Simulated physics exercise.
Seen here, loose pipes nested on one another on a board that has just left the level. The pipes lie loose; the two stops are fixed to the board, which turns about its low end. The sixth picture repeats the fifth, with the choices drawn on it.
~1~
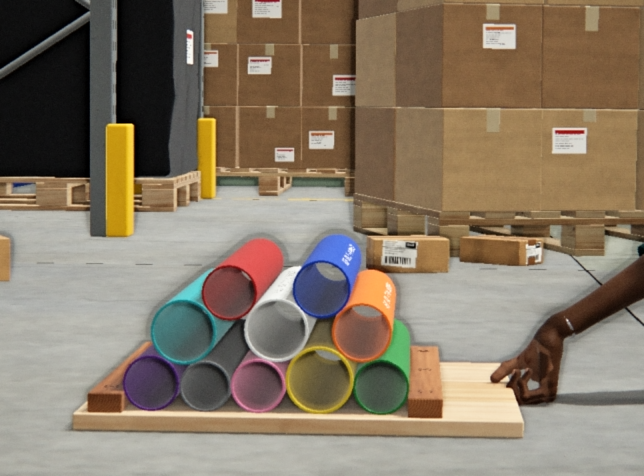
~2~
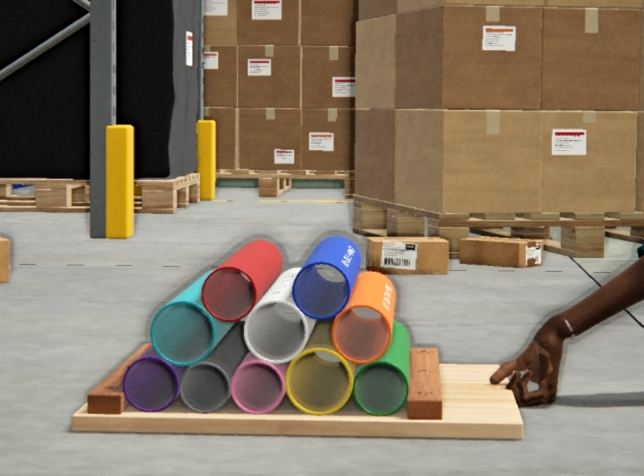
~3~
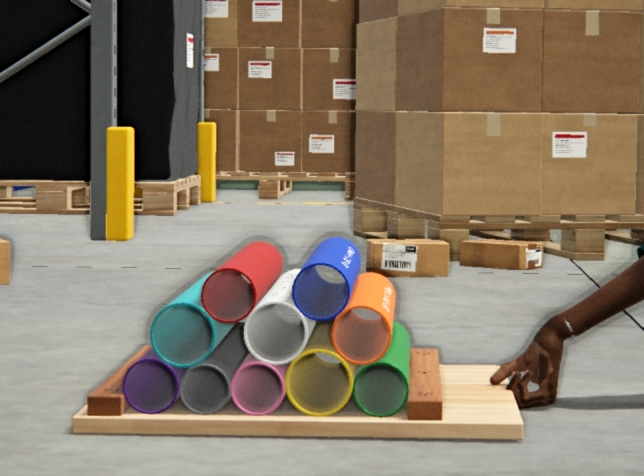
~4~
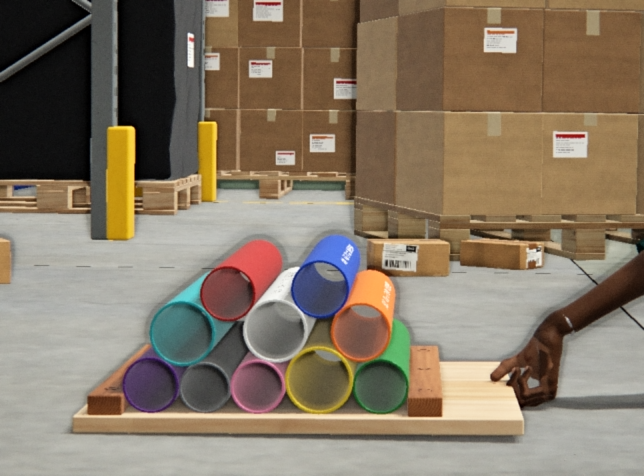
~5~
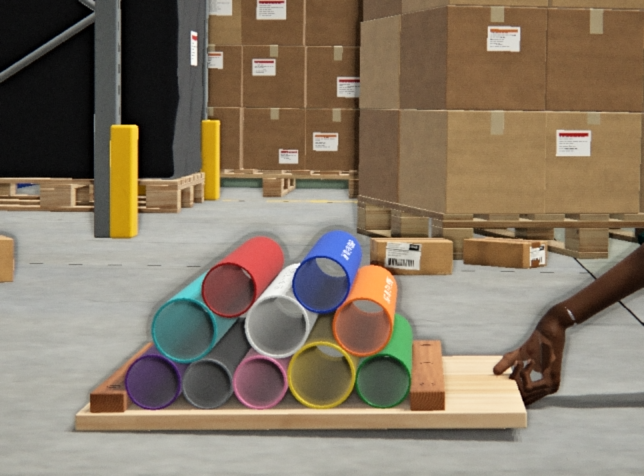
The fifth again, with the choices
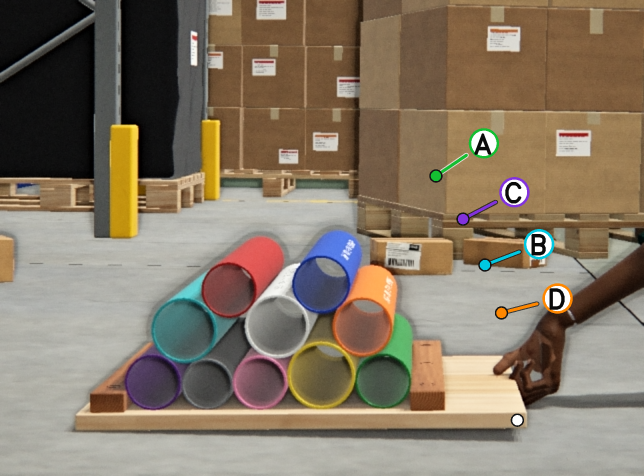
Colourful pipes sit stacked on a wooden board, barely moving, while a hand grips its right end.
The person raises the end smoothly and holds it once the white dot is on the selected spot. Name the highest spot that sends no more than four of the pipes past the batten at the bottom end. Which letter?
The last mark within the limit is A.
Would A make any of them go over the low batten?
Yes.
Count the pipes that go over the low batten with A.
At A the number is four.
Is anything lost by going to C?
Yes, at C.
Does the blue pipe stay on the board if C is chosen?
No, with C.
On the marked copy, A at (436, 176); B at (485, 265); C at (463, 219); D at (502, 313); the white dot at (517, 420).
Following A. Soon after the start, board at 19°.
Later, board at 35°.
In the end, board at 35°, four over the low batten (turquoise, white, blue, red).
As for the rest, B four over the low batten (turquoise, white, blue, red); C four over the low batten (turquoise, white, blue, red); D none over the low batten.
